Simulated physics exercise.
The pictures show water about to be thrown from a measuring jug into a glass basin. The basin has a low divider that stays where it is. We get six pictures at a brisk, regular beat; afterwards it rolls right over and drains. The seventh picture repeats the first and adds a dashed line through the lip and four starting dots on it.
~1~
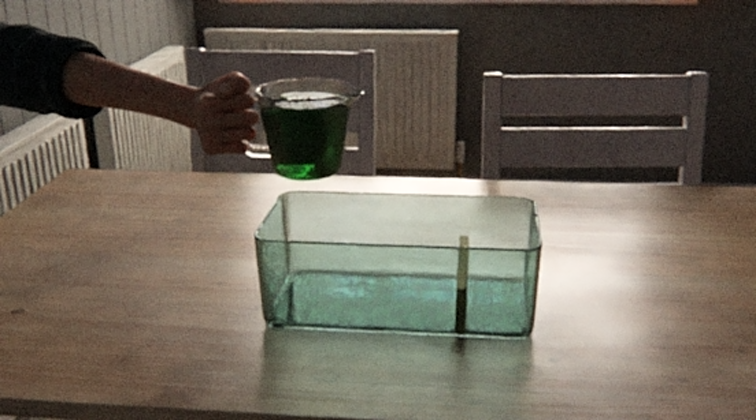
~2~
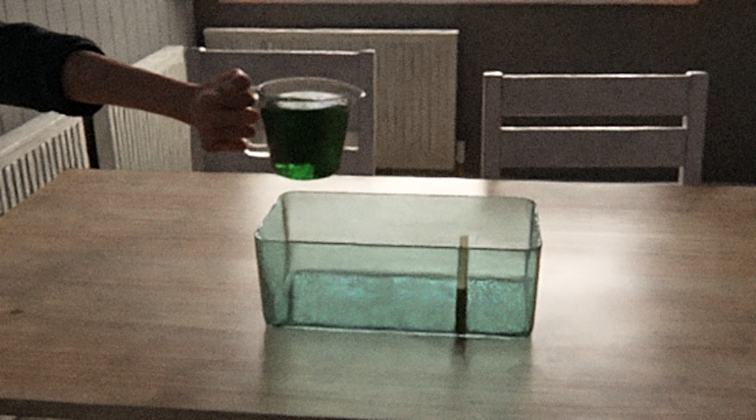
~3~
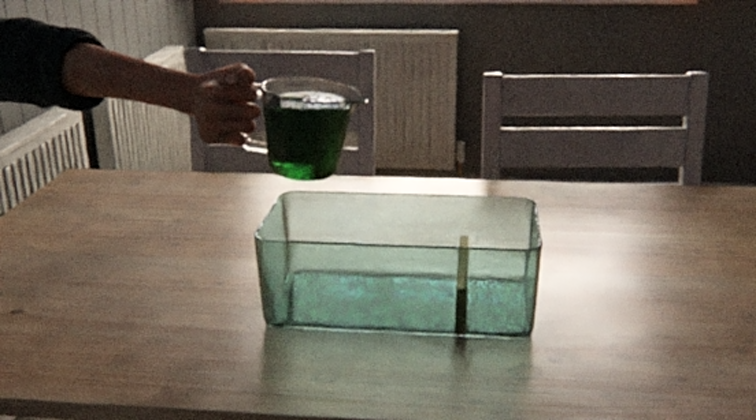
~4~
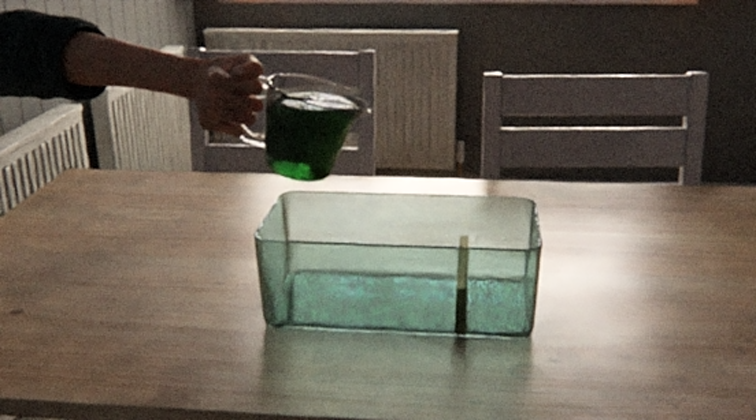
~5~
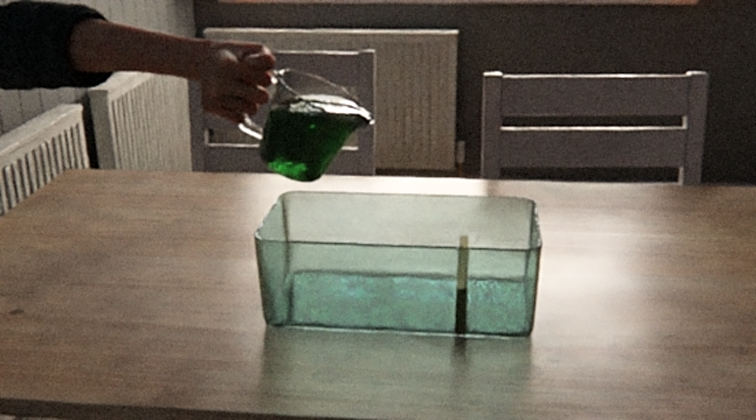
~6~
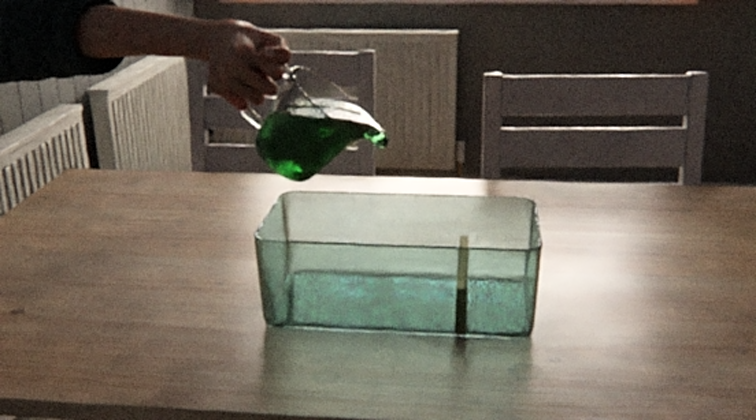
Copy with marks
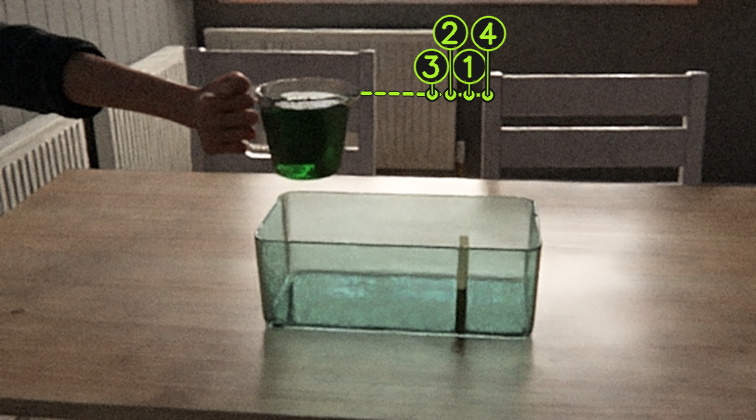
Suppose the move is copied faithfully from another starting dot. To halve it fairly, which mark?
I would pick place 3.
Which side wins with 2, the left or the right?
The right side.
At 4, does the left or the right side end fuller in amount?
The right side.
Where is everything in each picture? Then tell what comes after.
Upright, lip at (362, 93); basin from (264, 322) to (534, 335); top of the wall at (463, 260); nothing has left yet, in the first picture.
Upright, lip at (363, 95); nothing has left yet, in the second picture.
Tipped about 7°, lip at (366, 100); nothing has left yet, in the third picture.
Tipped about 16°, lip at (370, 110); nothing has left yet, in the fourth picture.
Tipped about 26°, lip at (374, 122); water is over the lip, down to (370, 120), in the fifth picture.
Tipped about 39°, lip at (374, 137); water is over the lip, down to (382, 144), in the sixth picture.
In lime, 1 at (468, 94); 2 at (450, 94); 3 at (432, 94); 4 at (487, 95).
If 1 is chosen, about 15 % ends left of the wall and 84 % right of it.
If 2 is chosen, about 28 % ends left of the wall and 70 % right of it.
If 3 is chosen, about 53 % ends left of the wall and 46 % right of it.
If 4 is chosen, about 9 % ends left of the wall and 88 % right of it; 3 % is lost outside.
